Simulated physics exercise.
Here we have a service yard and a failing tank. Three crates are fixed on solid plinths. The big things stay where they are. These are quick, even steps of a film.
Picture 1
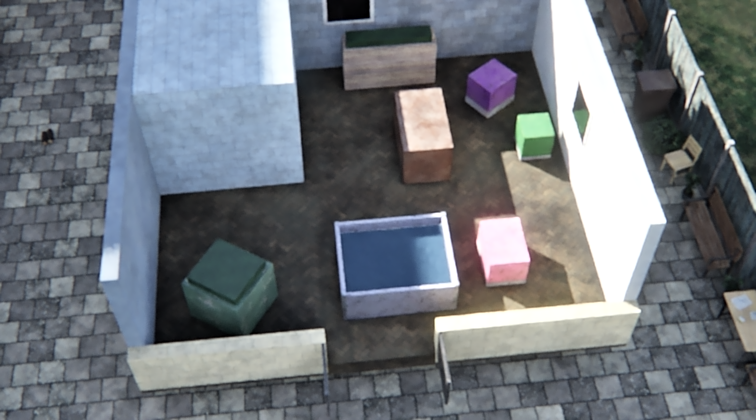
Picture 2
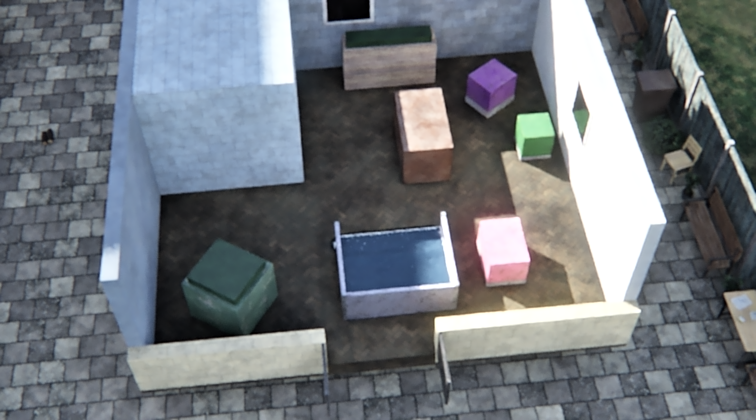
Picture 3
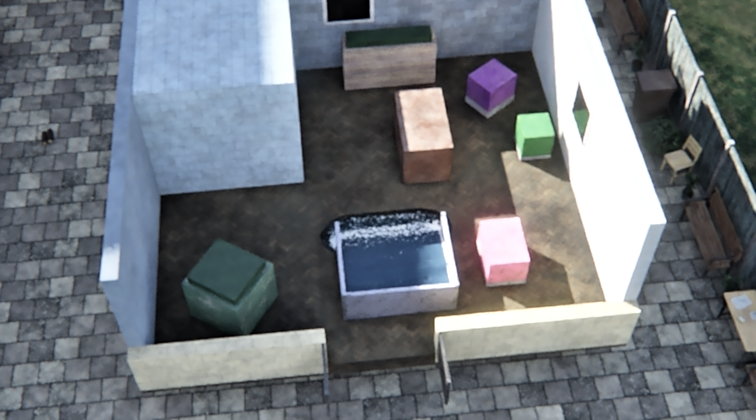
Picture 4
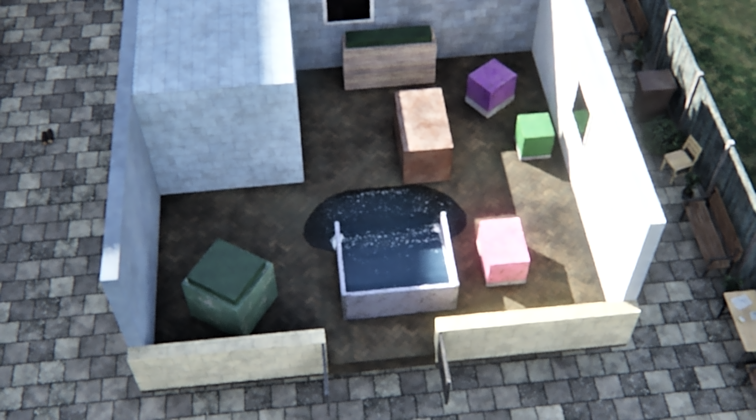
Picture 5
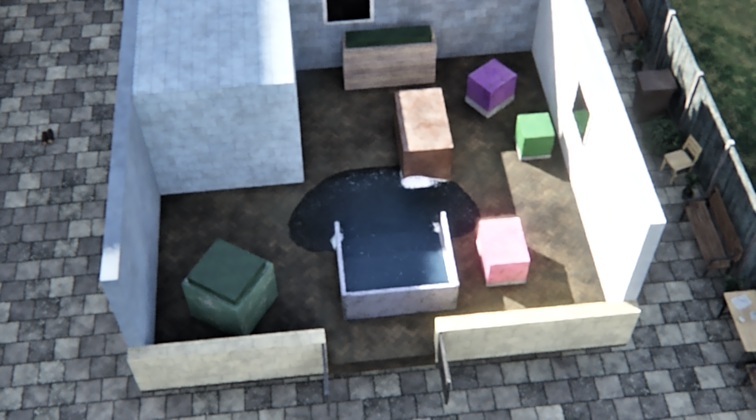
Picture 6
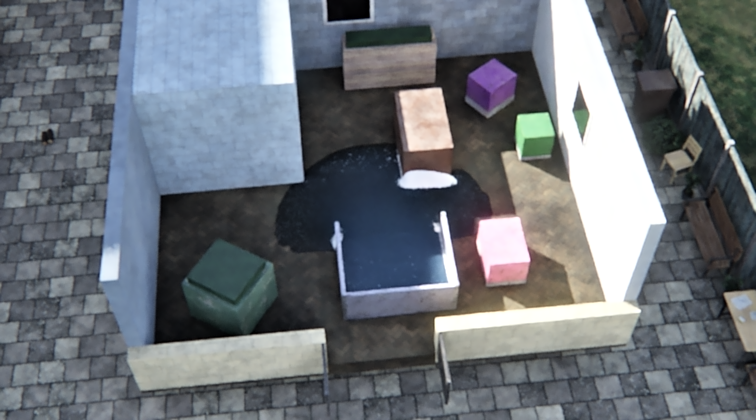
The clip shows a walled yard with colored blocks and a tank of still water, whose far side opens; water pours out through the gap and spreads across the ground in a widening dark pool, reaching the brown block behind.
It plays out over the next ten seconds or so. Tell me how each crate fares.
The green crate gets wet; the purple crate stays dry; the pink crate stays dry.
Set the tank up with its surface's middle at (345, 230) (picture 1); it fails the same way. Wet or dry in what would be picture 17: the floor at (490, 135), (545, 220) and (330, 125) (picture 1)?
In that order: Not flooded, dry, covered.
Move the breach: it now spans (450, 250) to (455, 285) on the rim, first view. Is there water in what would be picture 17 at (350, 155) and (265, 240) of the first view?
One after the other: Free of water, free of water.
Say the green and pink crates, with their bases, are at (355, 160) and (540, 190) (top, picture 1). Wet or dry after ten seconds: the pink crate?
Then: The pink crate is wetted.
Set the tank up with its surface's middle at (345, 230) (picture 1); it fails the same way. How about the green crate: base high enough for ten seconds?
My reading: Green crate ends up wet.
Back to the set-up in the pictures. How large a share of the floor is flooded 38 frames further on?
Roughly 80 per cent.
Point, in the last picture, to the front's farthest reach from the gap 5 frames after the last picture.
At about (331, 70).
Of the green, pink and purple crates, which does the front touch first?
I say the green-painted one.
A moment on, water covers 30 % of the floor; the green crate water round its plinth, the purple crate not reached, the pink crate not reached.
Next, water covers 45 % of the floor; the green crate water round its plinth, the purple crate water round its plinth, the pink crate not reached.
Then, water covers 60 % of the floor; the green crate water round its plinth, the purple crate water round its plinth, the pink crate water round its plinth.
Later, water covers 80 % of the floor; the green crate water round its plinth, the purple crate water round its plinth, the pink crate water round its plinth.
In the end, water covers 95 % of the floor; the green crate was topped, the purple crate stayed above the water, the pink crate stayed above the water.
